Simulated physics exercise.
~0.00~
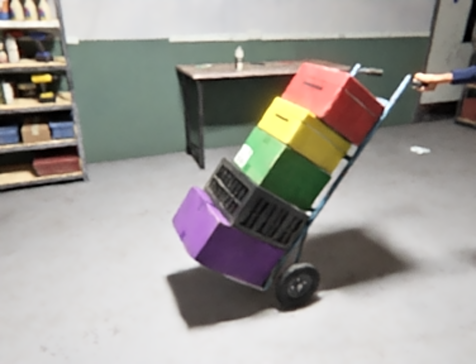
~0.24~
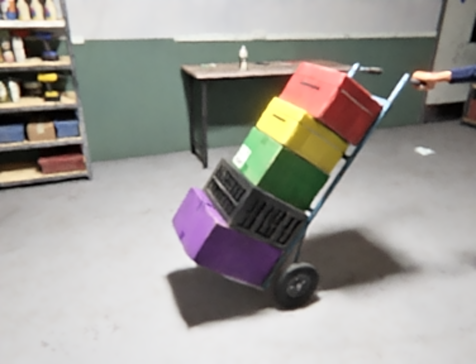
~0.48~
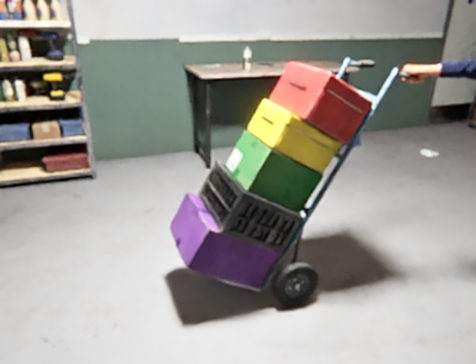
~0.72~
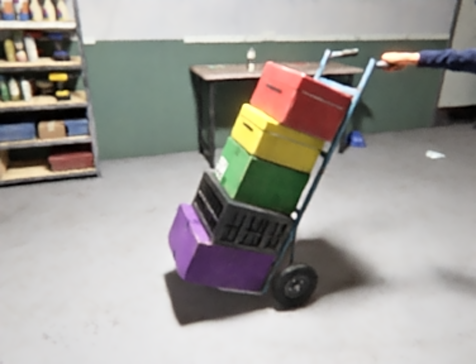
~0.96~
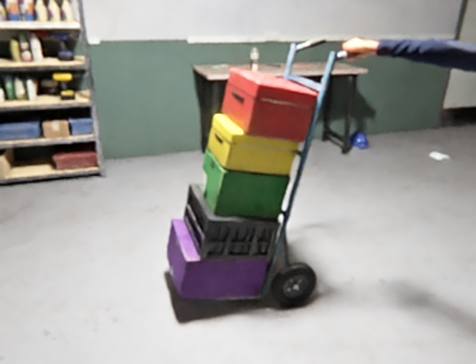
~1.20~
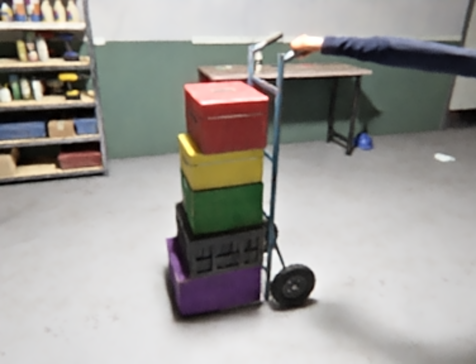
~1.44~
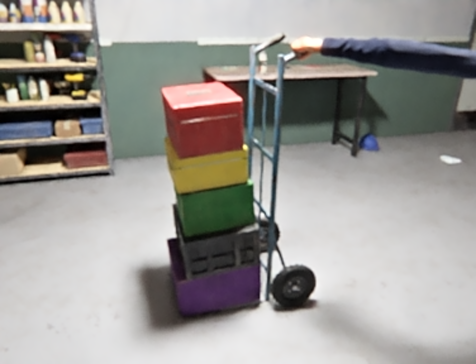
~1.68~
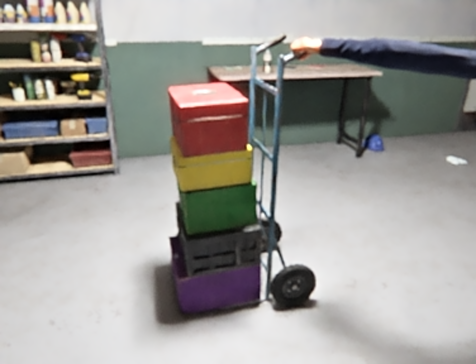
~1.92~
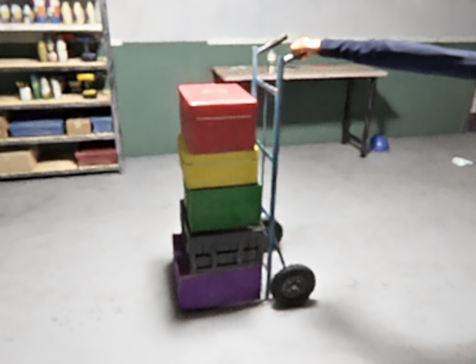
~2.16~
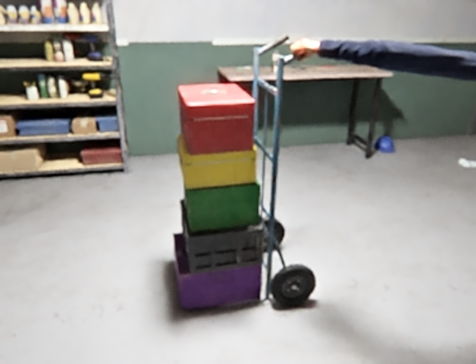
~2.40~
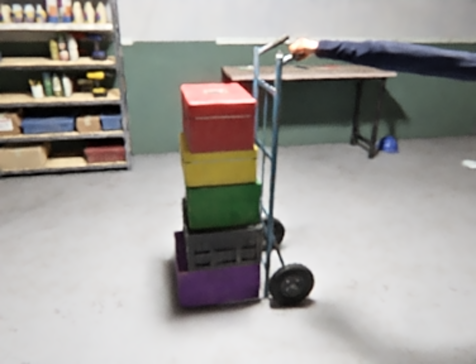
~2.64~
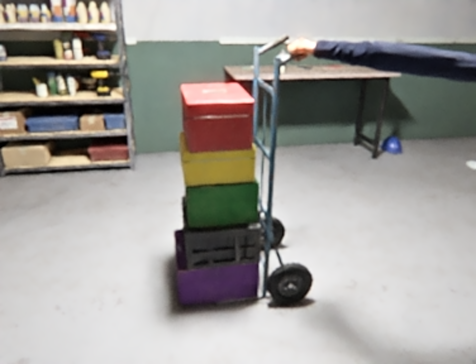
To begin with, a hand at the right holds a blue hand truck tilted back, loaded with a purple box, a black crate, a green box, a yellow box and a red box, stacked from bottom to top. The arm lets the truck swing forward toward the left, slowly at first and then faster. As it comes upright on the grey floor, the upper boxes tip forward, away from the frame, leaving a gap behind them. They then rock back to the right and settle. Finally, the stack stands still with all five in place, the hand still gripping the truck.
